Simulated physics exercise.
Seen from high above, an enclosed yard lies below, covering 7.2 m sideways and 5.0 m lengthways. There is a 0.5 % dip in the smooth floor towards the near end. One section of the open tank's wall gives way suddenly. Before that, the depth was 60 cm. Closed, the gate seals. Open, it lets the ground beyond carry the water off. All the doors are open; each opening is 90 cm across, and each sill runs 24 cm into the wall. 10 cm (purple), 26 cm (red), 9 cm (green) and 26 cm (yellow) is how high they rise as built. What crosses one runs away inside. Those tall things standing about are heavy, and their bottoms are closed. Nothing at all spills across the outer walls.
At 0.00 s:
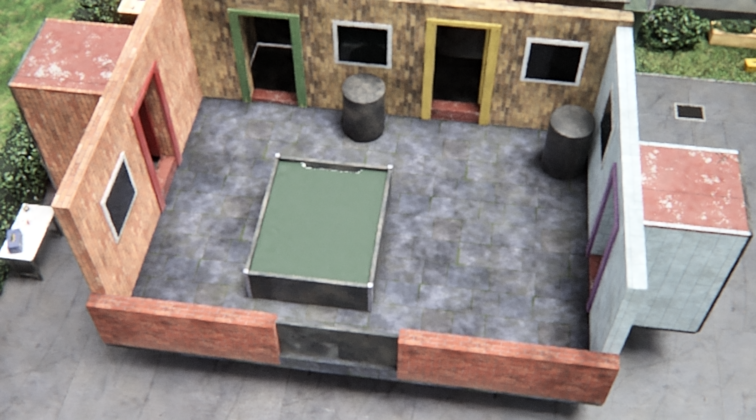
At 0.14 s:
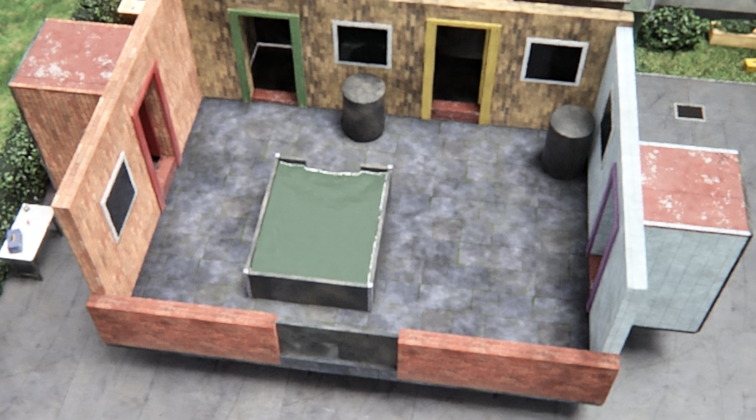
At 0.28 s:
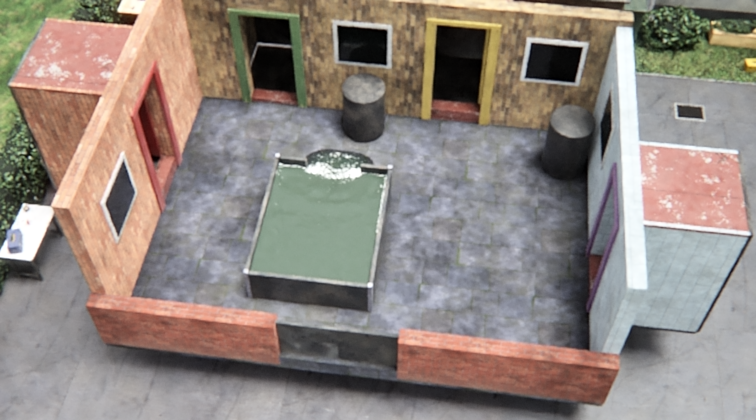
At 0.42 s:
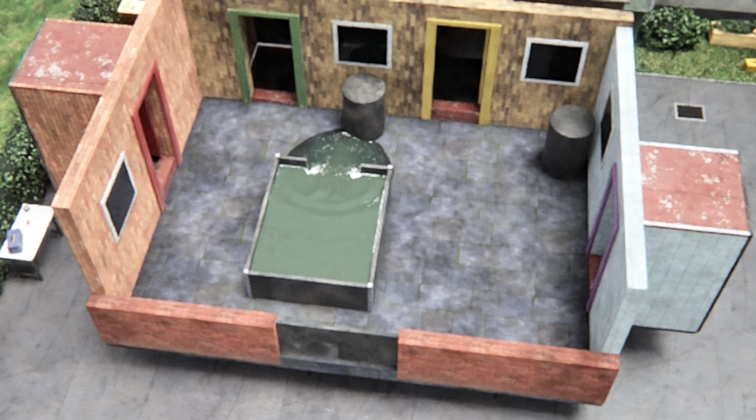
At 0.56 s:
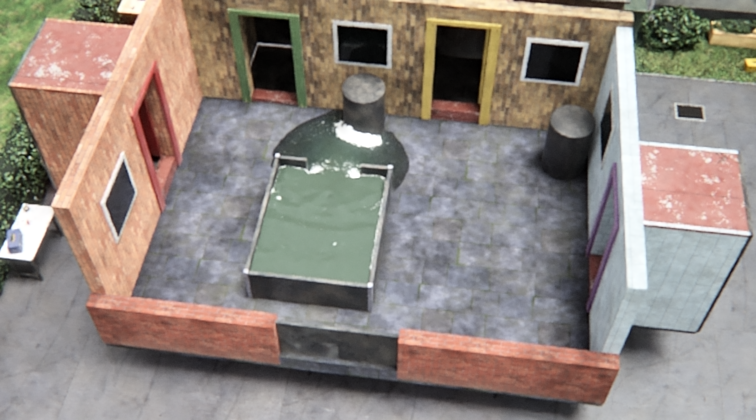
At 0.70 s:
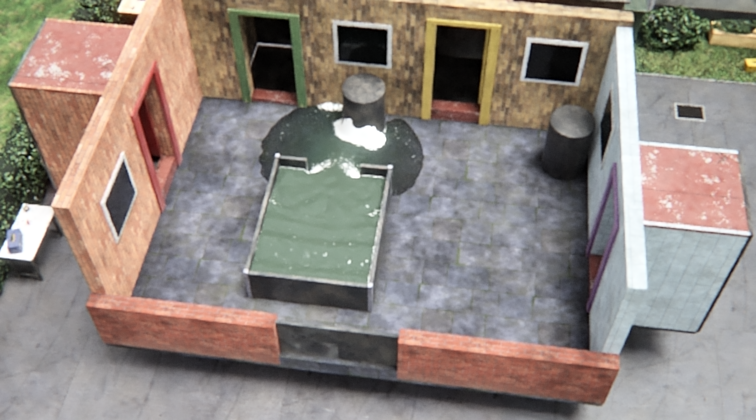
Green water lies still in an open rectangular tank on the grey floor of a walled yard, seen from high above by a camera that stays fixed. Green and yellow doorways and two dark drums stand along the far brick side, with a red doorway at left and a purple one at right. The tank's far wall opens, and water pours out, foaming, spreading in a widening dark fan around the nearer drum.
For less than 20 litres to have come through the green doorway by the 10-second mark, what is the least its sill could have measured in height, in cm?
18 cm or so.
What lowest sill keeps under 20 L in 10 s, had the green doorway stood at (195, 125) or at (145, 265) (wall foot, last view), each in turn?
About 22 cm for the first and 8.5 cm for the second.
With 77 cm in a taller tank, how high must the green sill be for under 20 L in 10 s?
I'd say close to 24 cm.
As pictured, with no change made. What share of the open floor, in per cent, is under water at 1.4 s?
15 %.
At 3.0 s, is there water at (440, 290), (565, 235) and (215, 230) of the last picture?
In order: Untouched, untouched, untouched.
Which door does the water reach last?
It's the purple one.
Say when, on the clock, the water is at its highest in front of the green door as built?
The level tops out around 2.0 s.
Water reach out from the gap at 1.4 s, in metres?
Roughly 3.0 m.
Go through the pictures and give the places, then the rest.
The first frame shows still water, 60 cm deep, in the open tank at (321, 221); the green door at (270, 63) is dry.
In the second frame, water pours out on the far side and has run 0.3 m, to a hidden place; about 9 cm deep outside, 60 cm at the back.
In the third frame, the front is at (328, 153), 0.8 m from the gap on the far side; 0.8 m2 of floor is wet, 60 cm left at the back.
In the fourth frame, the front is at (336, 133), 1.3 m from the gap on the far side; 1.7 m2 of floor is wet, 60 cm left at the back.
In the fifth frame, the gap is on the far side, the front 1.8 m out at (334, 114); the back of the open tank holds 60 cm.
In the sixth frame, water pours out on the far side and has run 1.9 m, to (310, 107); about 5 cm deep outside, 59 cm at the back; the green door at (270, 63), 2.4 m from the gap, is still 0.5 m from the nearest water.
After 1.4 s water covers 15 % of the floor, deepest (38 cm) near (357, 145); 17 cm at the green door, 2 litres in over its 9 cm sill.
After 3.0 s water covers 40 % of the floor, deepest (31 cm) near (202, 101); 16 cm at the green door, 65 litres in over its 9 cm sill.
After 10.0 s water covers 90 % of the floor, deepest (12 cm) near (351, 351); 8 cm at the green door, 123 litres in over its 9 cm sill.
At the green door as built, the water arrived by 1.0 s and peaked near 19 cm at 2.0 s.
Run again over the same 10 s with other heights there, 34 litres in over 15.5 cm, 9 litres over 21 cm. The limit of 20 litres is kept from about 18 cm up.
